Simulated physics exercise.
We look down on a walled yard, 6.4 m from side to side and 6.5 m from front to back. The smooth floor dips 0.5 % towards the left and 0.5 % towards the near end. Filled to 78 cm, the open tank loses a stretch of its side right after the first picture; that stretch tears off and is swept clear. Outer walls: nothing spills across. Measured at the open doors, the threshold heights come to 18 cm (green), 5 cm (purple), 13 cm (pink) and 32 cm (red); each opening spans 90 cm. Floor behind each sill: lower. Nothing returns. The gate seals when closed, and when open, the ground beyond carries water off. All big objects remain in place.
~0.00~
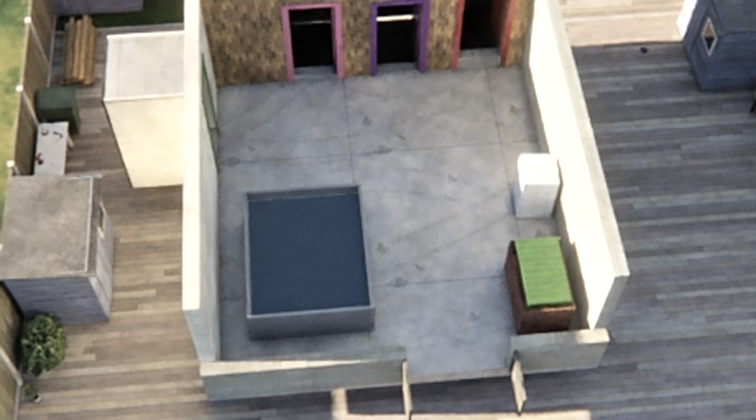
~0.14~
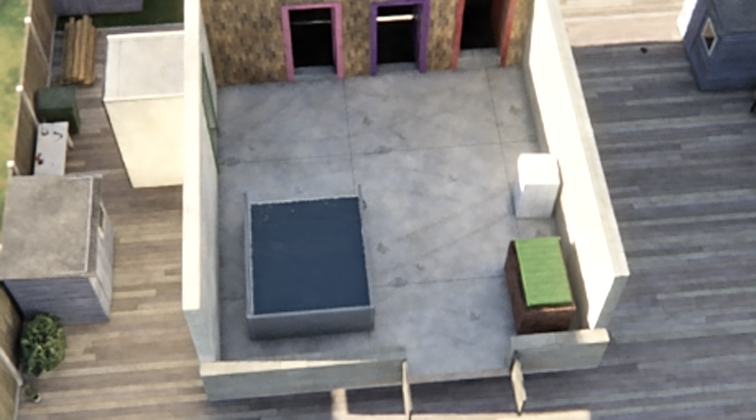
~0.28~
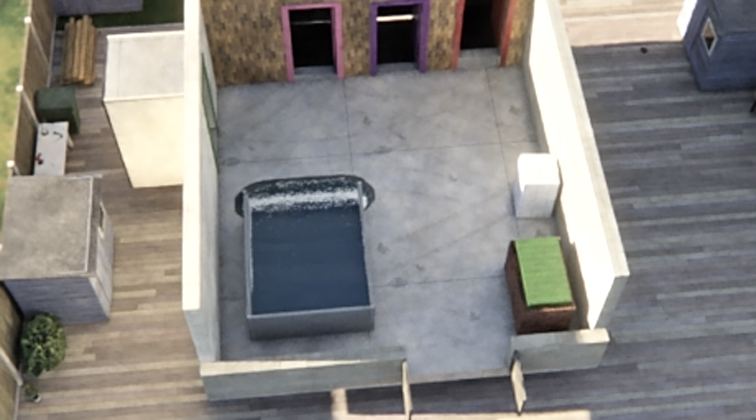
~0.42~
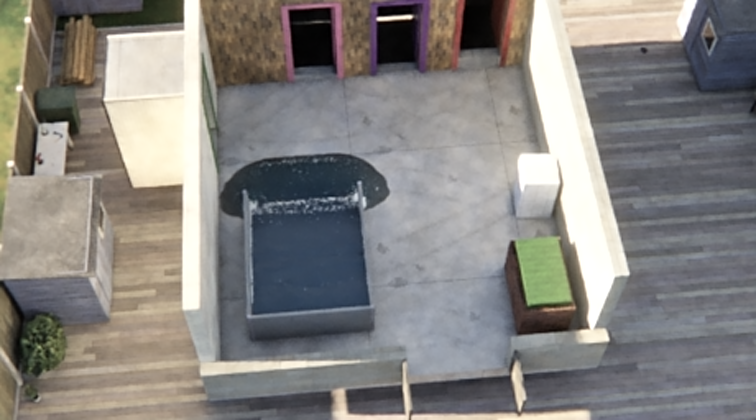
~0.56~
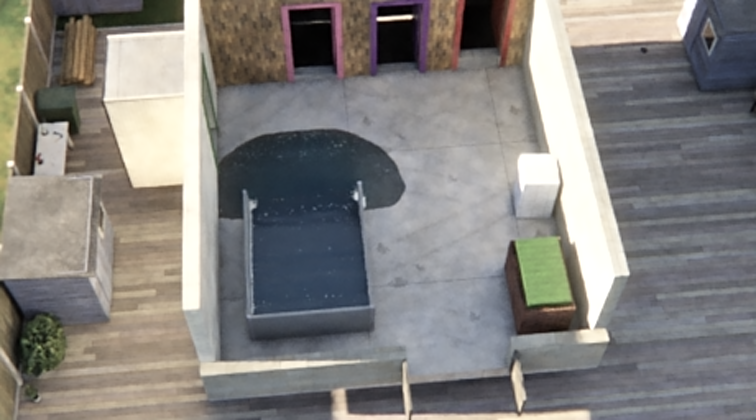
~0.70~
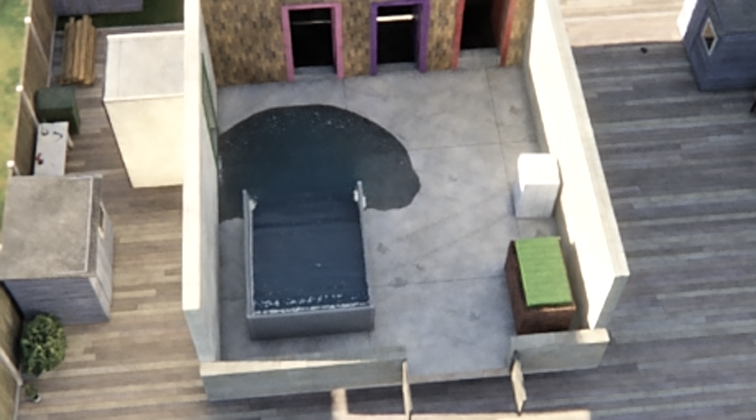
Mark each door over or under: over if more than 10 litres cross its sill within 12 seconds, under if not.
Marks: Green door: Over; purple door: Over; pink door: Over; red door: Under.
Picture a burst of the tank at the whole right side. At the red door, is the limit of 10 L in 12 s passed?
Then the red door ends up within bounds.
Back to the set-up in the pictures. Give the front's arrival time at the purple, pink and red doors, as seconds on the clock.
The purple door is reached at 1.3 s, pink at 0.9 s, red at 2.2 s.
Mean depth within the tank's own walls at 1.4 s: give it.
Around 44 cm on average.
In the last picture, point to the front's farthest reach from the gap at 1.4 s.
I'd put it near pixel (407, 75) of the last picture.
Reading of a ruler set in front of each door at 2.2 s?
Green 21 cm, purple 19 cm, pink 40 cm, red 5 cm.
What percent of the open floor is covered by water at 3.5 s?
Roughly 50 percent.
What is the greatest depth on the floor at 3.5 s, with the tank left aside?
About 30 cm.
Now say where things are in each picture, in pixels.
In the first picture, the open tank at (307, 250) is whole and still, 78 cm deep.
In the second picture, the front is at a hidden place, 1.1 m from the gap on the open tank's far side; 0.4 m2 of floor is under water; 78 cm left at the back of the open tank.
In the third picture, water pours out on the open tank's far side and has run 1.3 m, to (368, 191); typically 12 cm deep outside, 78 cm at the open tank's back.
In the fourth picture, the front is at (231, 183), 1.6 m from the gap on the open tank's far side; 3.3 m2 of floor is under water; 78 cm left at the back of the open tank.
In the fifth picture, the front is at (379, 152), 2.0 m from the gap on the open tank's far side; 5.6 m2 of floor is under water; 76 cm left at the back of the open tank.
In the sixth picture, the front is at (327, 108), 2.6 m from the gap on the open tank's far side; 7.8 m2 of floor is under water; 67 cm left at the back of the open tank.
After 1.4 s water covers 40 % of the floor and is deepest (49 cm) near (226, 88); green door 20 cm at the sill, 0 L in, purple door 8 cm at the sill, 1 L in, pink door 29 cm at the sill, 64 L in, red door not reached.
After 2.2 s water covers 45 % of the floor and is deepest (50 cm) near (226, 95); green door 21 cm at the sill, 3 L in, purple door 19 cm at the sill, 40 L in, pink door 40 cm at the sill, 202 L in, red door 5 cm at the sill, 0 L in.
After 3.5 s water covers 50 % of the floor and is deepest (30 cm) near (330, 80); green door 27 cm at the sill, 39 L in, purple door 16 cm at the sill, 129 L in, pink door 28 cm at the sill, 388 L in, red door 11 cm at the sill, 0 L in.
After 7.0 s water covers 90 % of the floor and is deepest (20 cm) near (526, 189); green door 11 cm at the sill, 59 L in, purple door 7 cm at the sill, 186 L in, pink door 9 cm at the sill, 438 L in, red door 13 cm at the sill, 0 L in.
After 12.0 s water covers 100 % of the floor and is deepest (14 cm) near (221, 351); green door 7 cm at the sill, 59 L in, purple door 6 cm at the sill, 233 L in, pink door 7 cm at the sill, 438 L in, red door 5 cm at the sill, 0 L in.
